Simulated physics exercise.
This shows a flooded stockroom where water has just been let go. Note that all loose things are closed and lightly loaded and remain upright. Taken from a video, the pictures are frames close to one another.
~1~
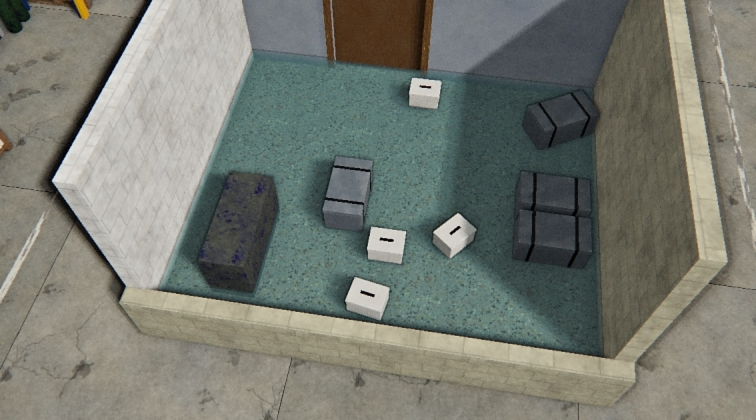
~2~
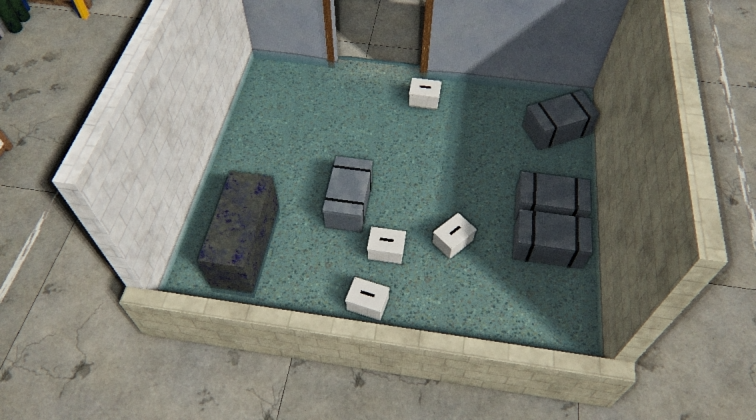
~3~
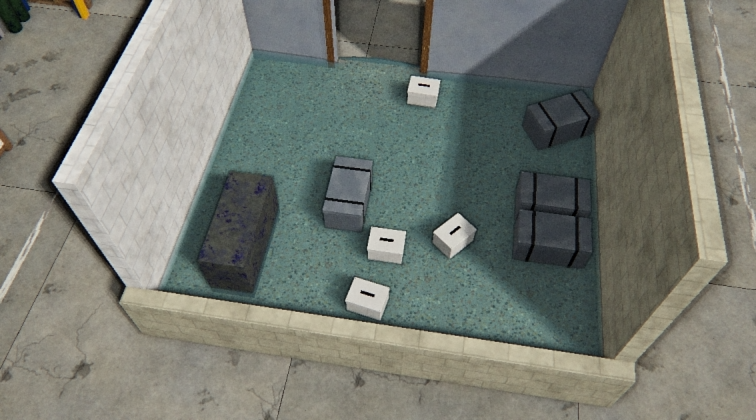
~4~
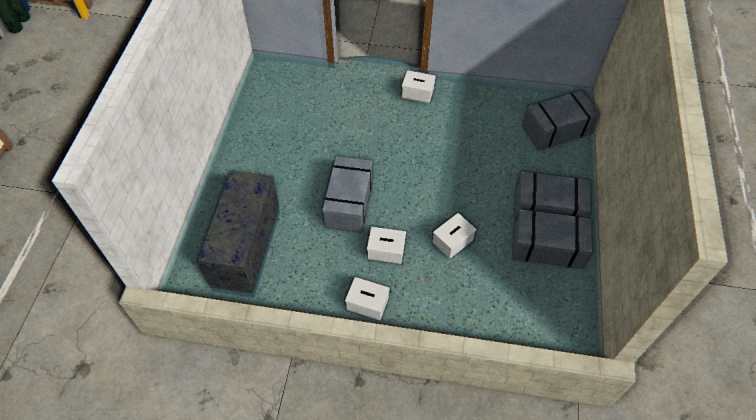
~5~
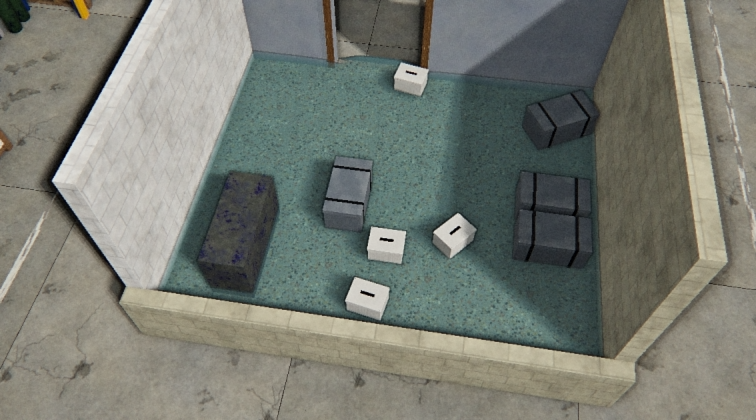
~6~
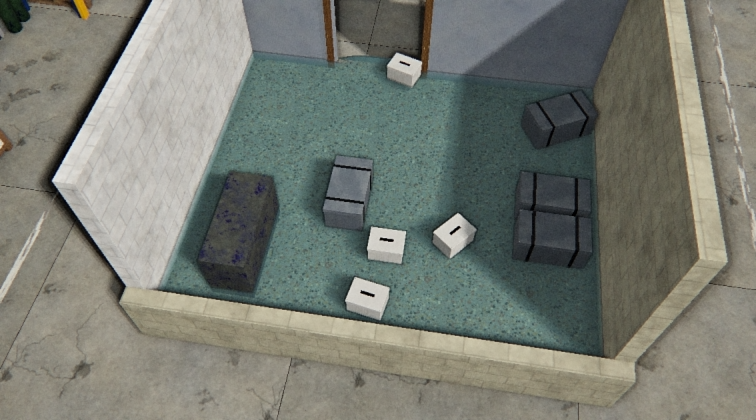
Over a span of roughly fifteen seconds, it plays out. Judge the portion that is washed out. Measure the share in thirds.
The share will most likely be below one third.
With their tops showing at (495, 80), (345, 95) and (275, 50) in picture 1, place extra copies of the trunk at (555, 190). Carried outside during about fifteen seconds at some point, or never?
Going through them one by one: Escaped / escaped / escaped.
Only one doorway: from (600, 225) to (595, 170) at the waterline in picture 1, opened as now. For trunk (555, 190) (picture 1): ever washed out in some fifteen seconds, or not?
For that one: Gone.
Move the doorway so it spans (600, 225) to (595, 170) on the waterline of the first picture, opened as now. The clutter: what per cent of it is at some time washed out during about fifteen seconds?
It comes to about 10 per cent of the things.
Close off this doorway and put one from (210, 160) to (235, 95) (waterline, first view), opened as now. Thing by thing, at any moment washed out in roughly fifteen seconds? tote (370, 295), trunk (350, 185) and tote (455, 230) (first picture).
The first doesn't get out, the second makes it out, the last doesn't get out.
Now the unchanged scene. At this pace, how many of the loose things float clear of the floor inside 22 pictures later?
That would be 7.
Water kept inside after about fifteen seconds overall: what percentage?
I'd put it near 60 per cent.
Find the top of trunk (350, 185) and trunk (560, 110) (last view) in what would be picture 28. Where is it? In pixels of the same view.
(352, 102) and (526, 87), give or take.
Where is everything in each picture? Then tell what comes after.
The first picture shows a tote at (425, 87) floats; a trunk at (564, 110) floats; 0 of 8 have shifted.
The second picture shows a tote at (425, 87), afloat; a trunk at (564, 110), afloat; 0 of 8 have shifted.
The third picture shows a tote at (424, 86), afloat, close to its start; a trunk at (564, 110) floats; 1 of 8 have shifted.
The fourth picture shows a tote at (419, 81), afloat, close to its start; a trunk at (564, 110) floats; 1 of 8 have shifted.
The fifth picture shows a tote at (411, 73), afloat, a stride from its start; a trunk at (564, 110), afloat; 1 of 8 have shifted.
The sixth picture shows a tote at (405, 64) floats, a stride from its start; a trunk at (562, 110) floats; 1 of 8 have shifted.
A moment on, 1 of 8 are out; 7 afloat.
Next, 1 of 8 are out; 7 afloat.
Later, 1 of 8 are out; 7 afloat.
In the end, 2 of 8 are out; 6 afloat.
